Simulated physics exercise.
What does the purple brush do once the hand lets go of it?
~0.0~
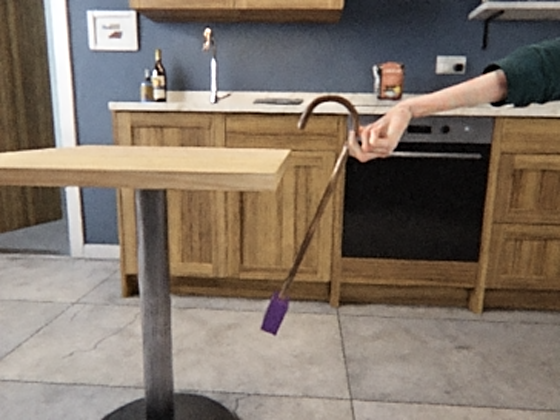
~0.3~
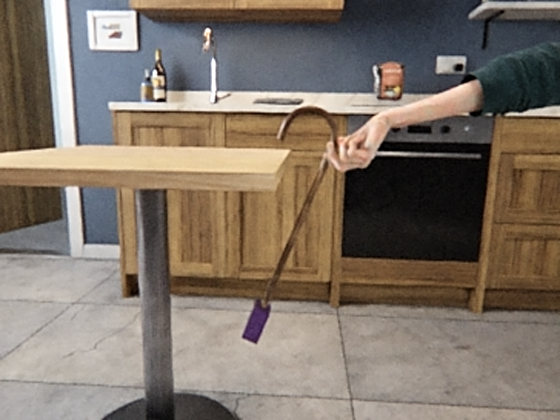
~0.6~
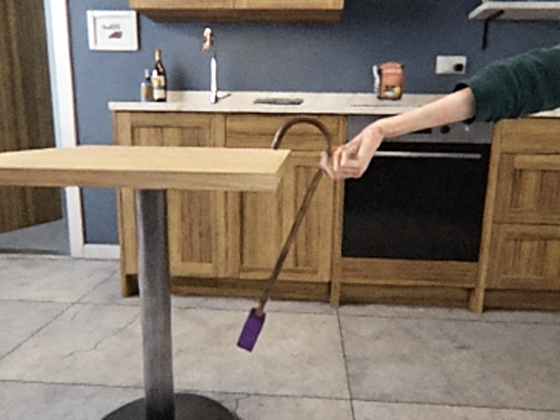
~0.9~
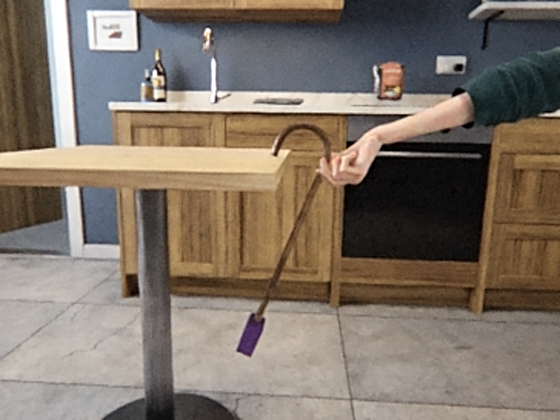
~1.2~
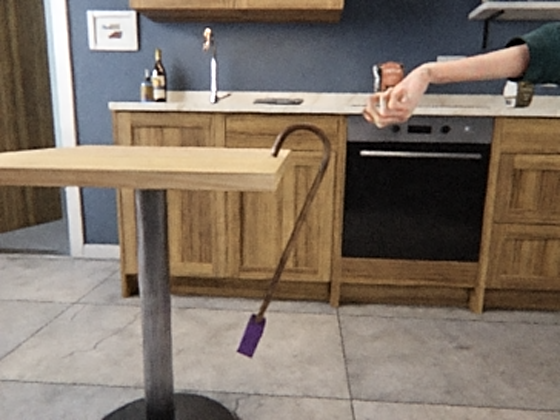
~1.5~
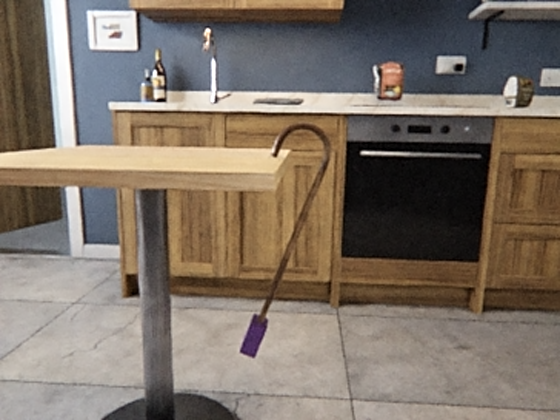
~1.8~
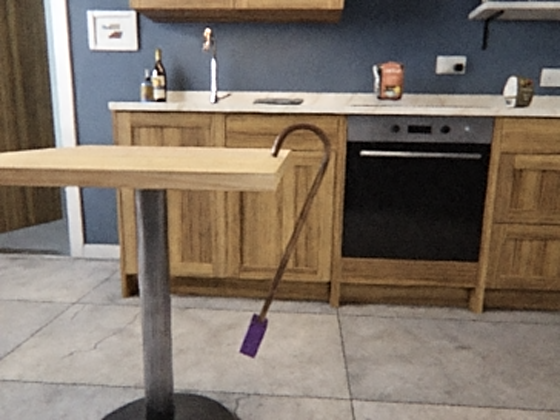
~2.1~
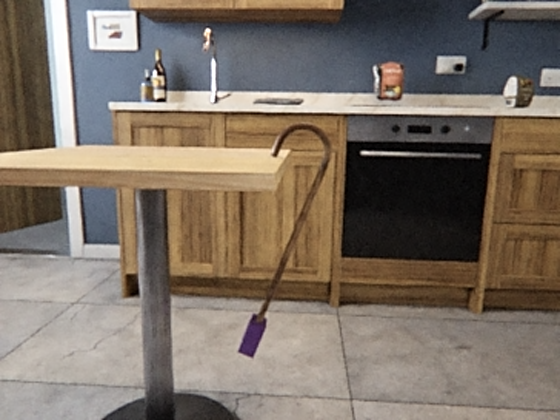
The purple brush stays in place, hanging still by its curved handle from the right edge of the table.
A hand hooks a long-handled purple brush on a table's edge and leaves it hanging.
